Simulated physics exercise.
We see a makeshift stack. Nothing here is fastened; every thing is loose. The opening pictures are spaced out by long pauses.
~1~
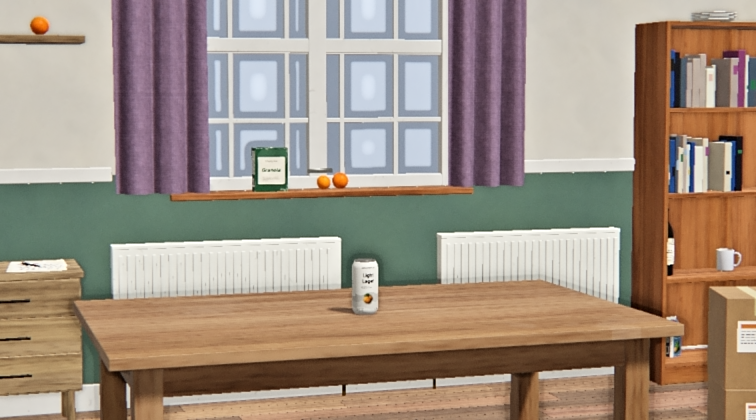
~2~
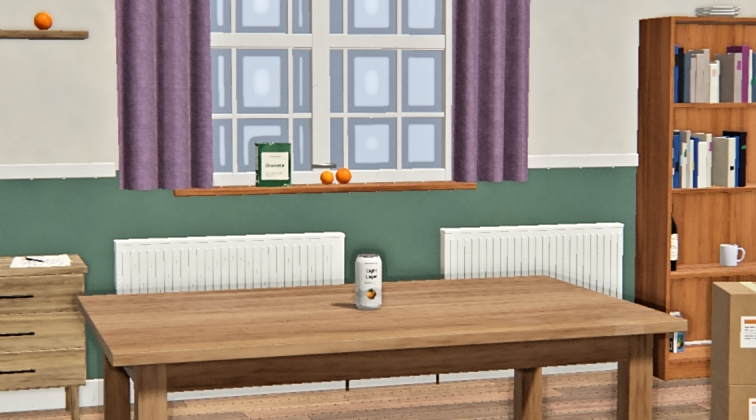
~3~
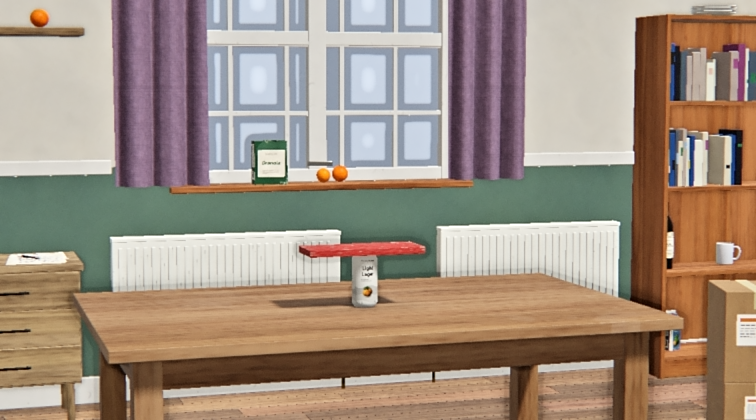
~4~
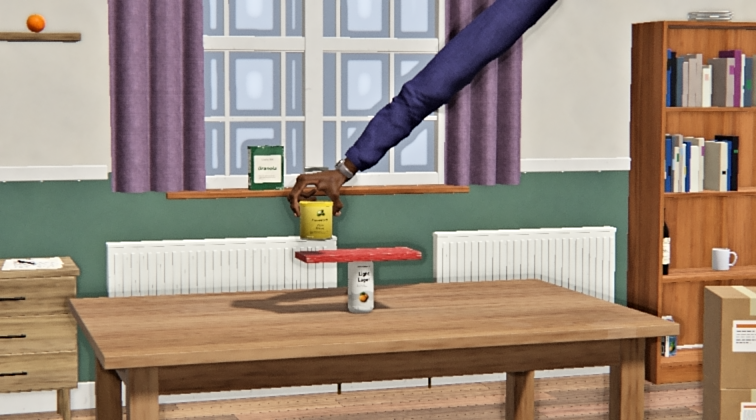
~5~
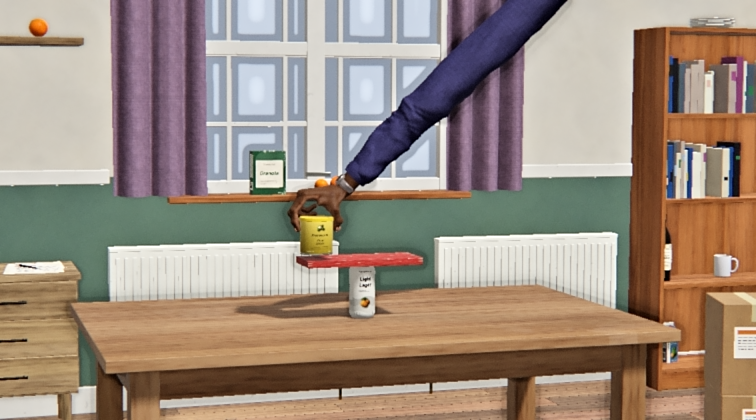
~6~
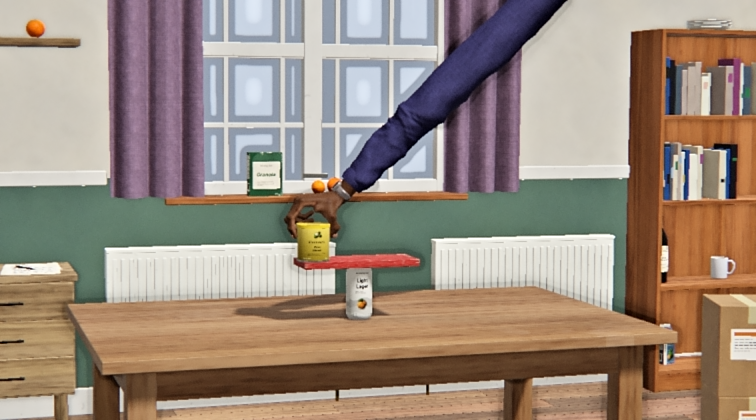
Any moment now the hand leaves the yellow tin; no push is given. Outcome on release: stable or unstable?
Unstable.
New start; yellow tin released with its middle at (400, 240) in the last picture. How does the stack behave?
Well, it crumbles then.
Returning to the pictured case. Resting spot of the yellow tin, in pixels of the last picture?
About (262, 310).
Then, 0.40 s after the last picture, yellow tin now fallen; red board tipped 44° from how it was.
Then, 0.50 s after the last picture, red board tipped 57° from how it was.
Then, 0.70 s after the last picture, red board now fallen; white can slid a little.
Then, 0.90 s after the last picture, white can slid about its own width.
At rest, fallen, yellow tin and red board; moved from the start, white can. Seen from the same camera at the end, yellow tin near (262, 310). The stack gives way.
